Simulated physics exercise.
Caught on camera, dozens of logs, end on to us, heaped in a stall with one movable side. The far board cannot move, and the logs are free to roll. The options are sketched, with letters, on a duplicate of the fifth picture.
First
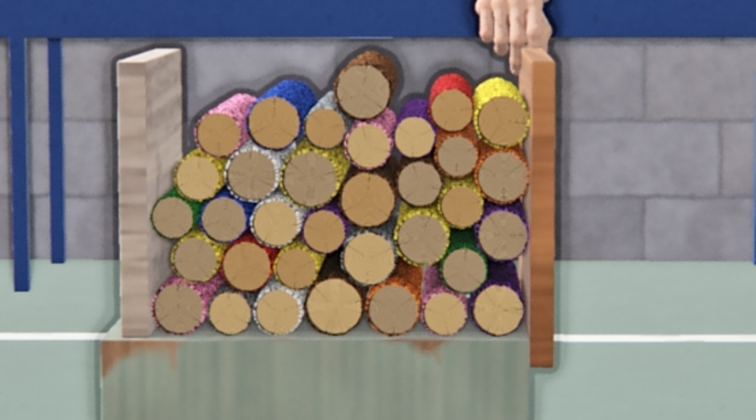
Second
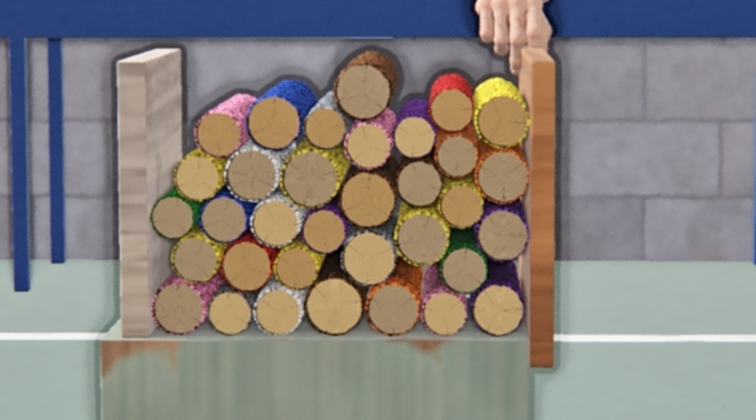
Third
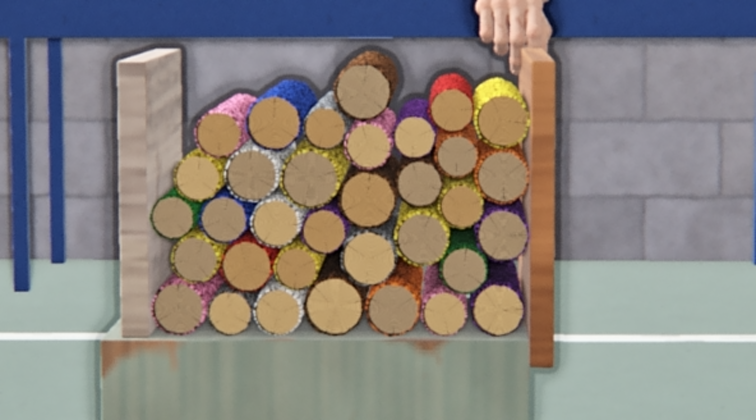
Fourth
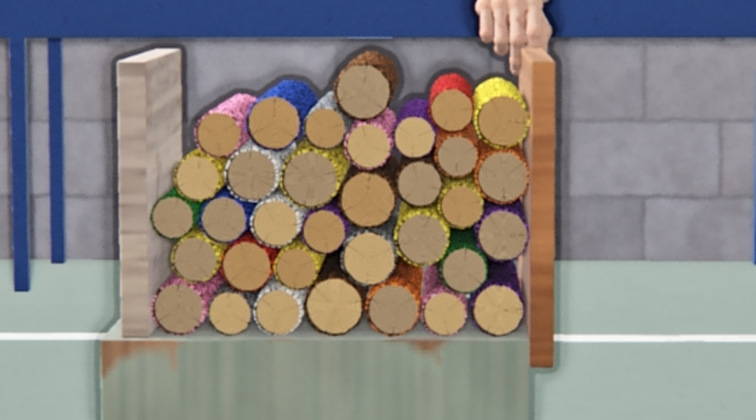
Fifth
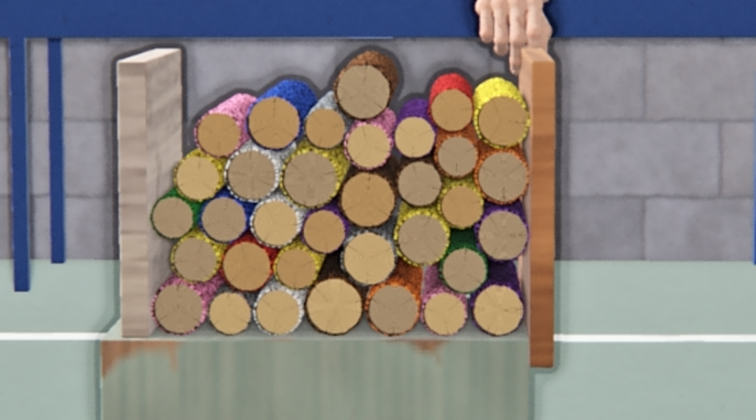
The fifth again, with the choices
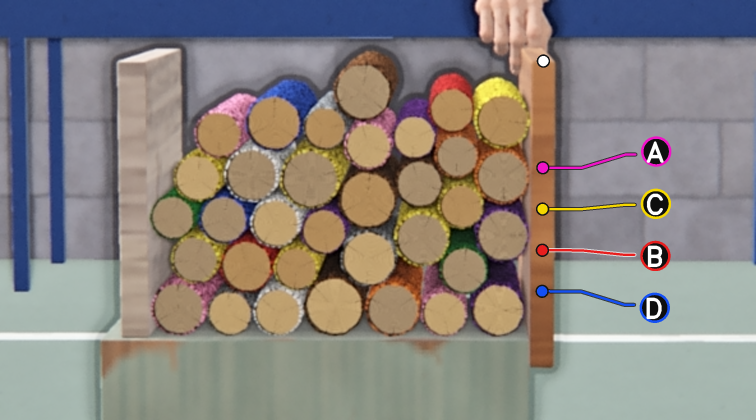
A stack of colorful logs sits still between two boards beneath an unmoving hand.
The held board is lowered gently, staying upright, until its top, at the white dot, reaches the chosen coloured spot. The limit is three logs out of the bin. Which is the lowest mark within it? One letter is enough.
C is the limit.
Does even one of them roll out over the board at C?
Yes, at C.
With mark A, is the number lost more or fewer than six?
It loses fewer than six.
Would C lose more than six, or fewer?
Fewer than six.
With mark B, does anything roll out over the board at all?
At B: Yes.
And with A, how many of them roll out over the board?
With A, none.
On the marked copy, A at (543, 168); B at (543, 251); C at (543, 209); D at (542, 292); the white dot at (544, 61).
With C. Early on, top of the board (530, 133).
Further on, top of the board (530, 208).
At the end, top of the board (530, 208), two out over the board.
As for the rest, A none out over the board; B more than three out over the board; D more than three out over the board.
